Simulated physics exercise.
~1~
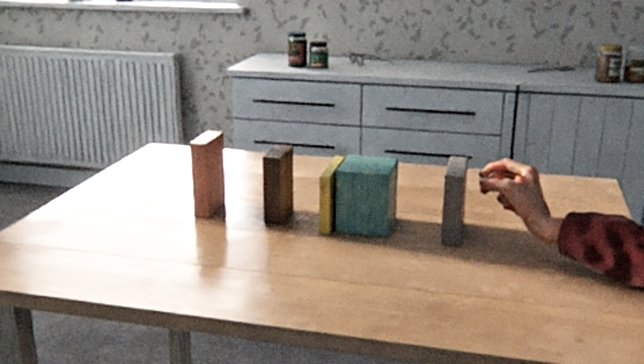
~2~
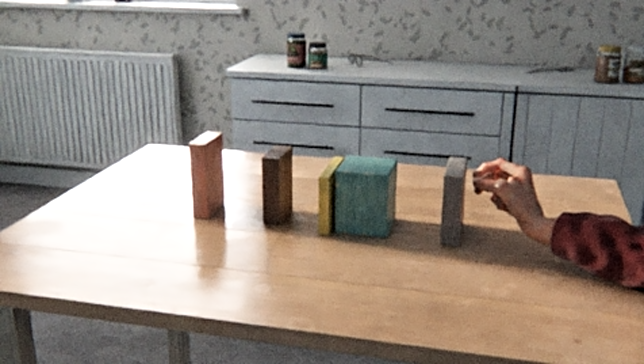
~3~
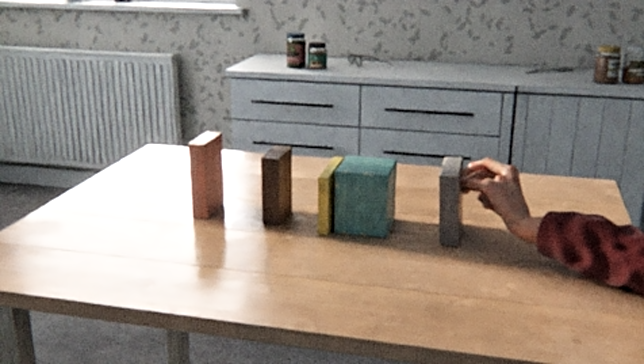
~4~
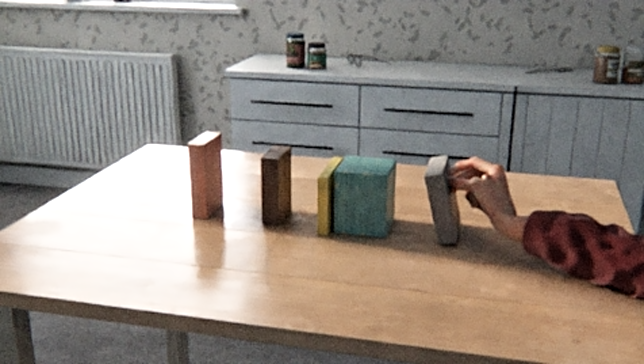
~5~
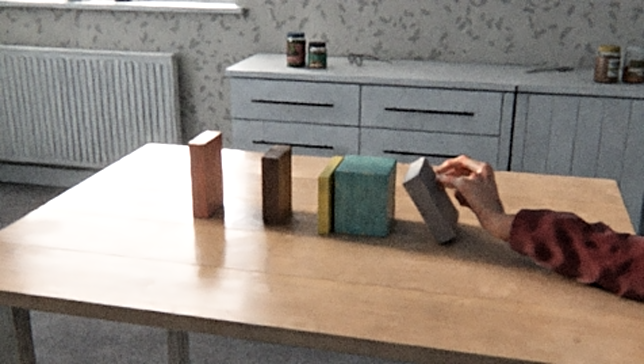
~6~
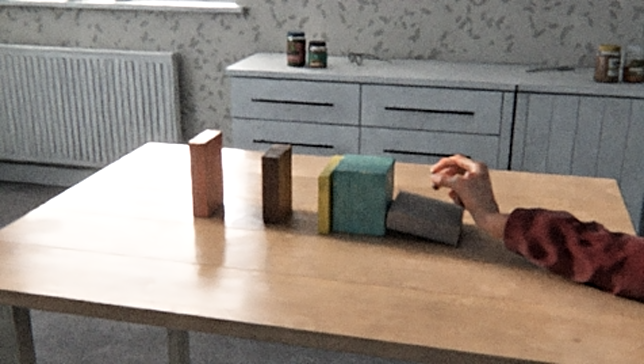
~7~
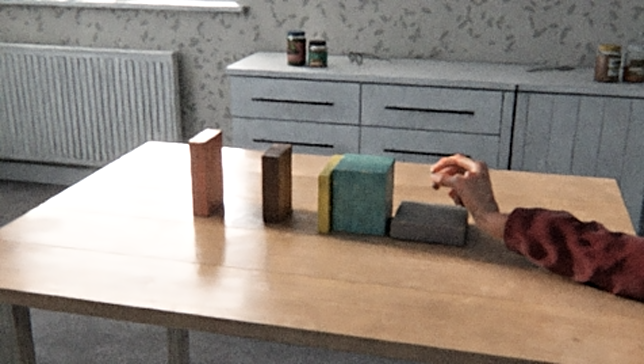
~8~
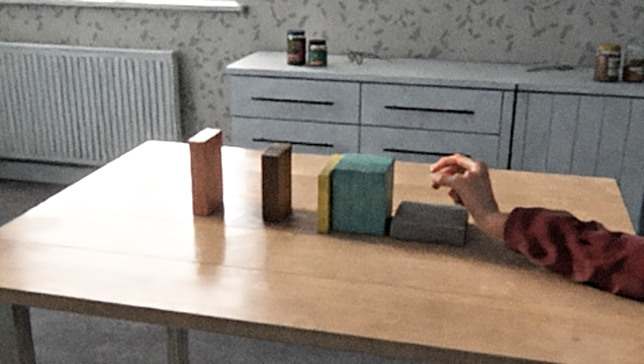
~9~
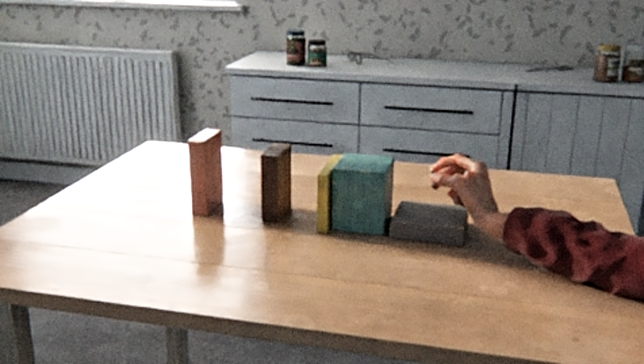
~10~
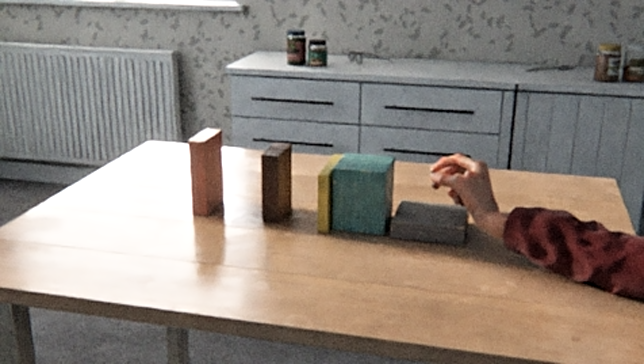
A hand tipped over the grey board at the right of a row of blocks on a wooden table, and it toppled left against the turquoise block, then slid down flat beside it, while the turquoise, yellow, brown and orange pieces all stayed standing.
